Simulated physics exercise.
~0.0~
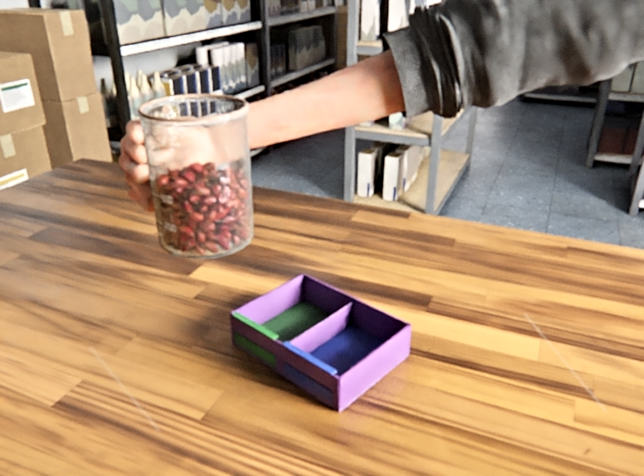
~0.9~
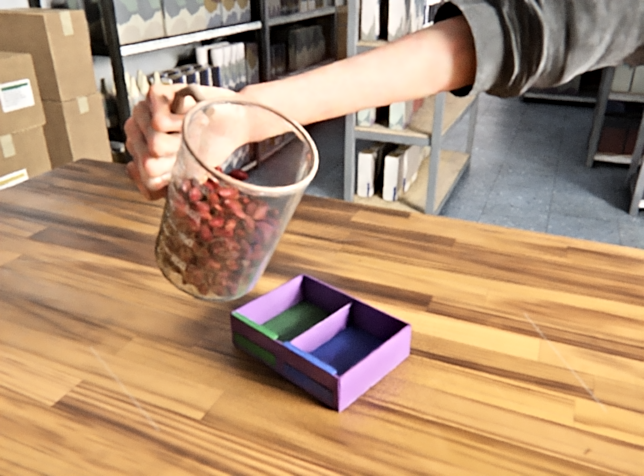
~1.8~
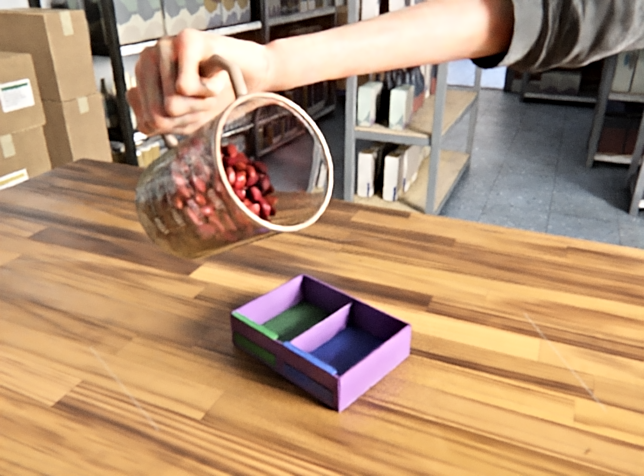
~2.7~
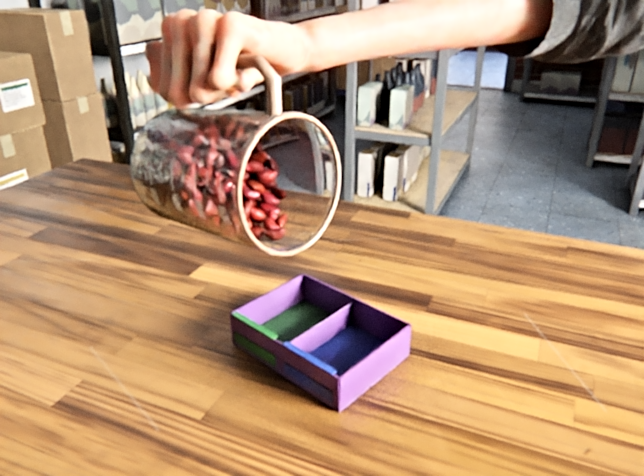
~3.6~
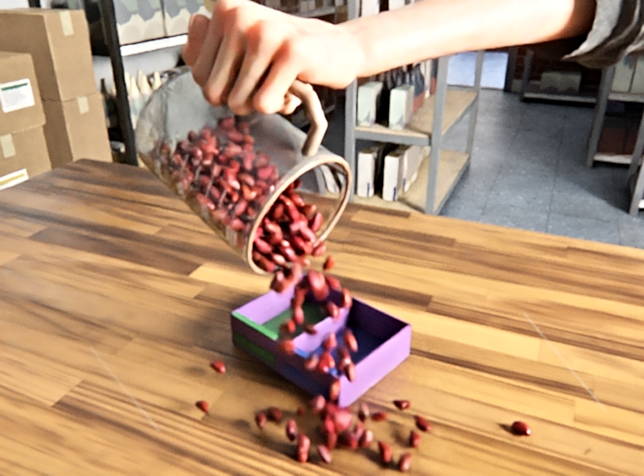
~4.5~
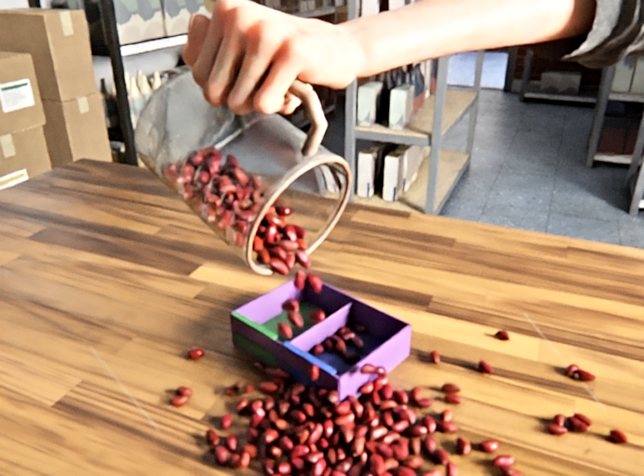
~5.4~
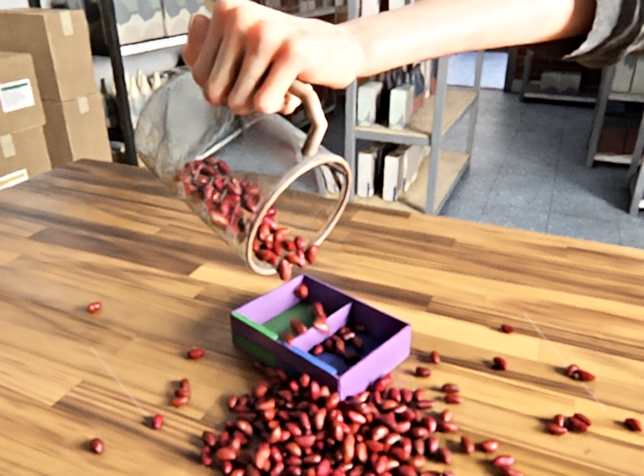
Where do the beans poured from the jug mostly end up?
Most of them end up outside the tin, in a heap on the wooden table in front of it. Only a small share goes into the blue section, and hardly any into the green one.
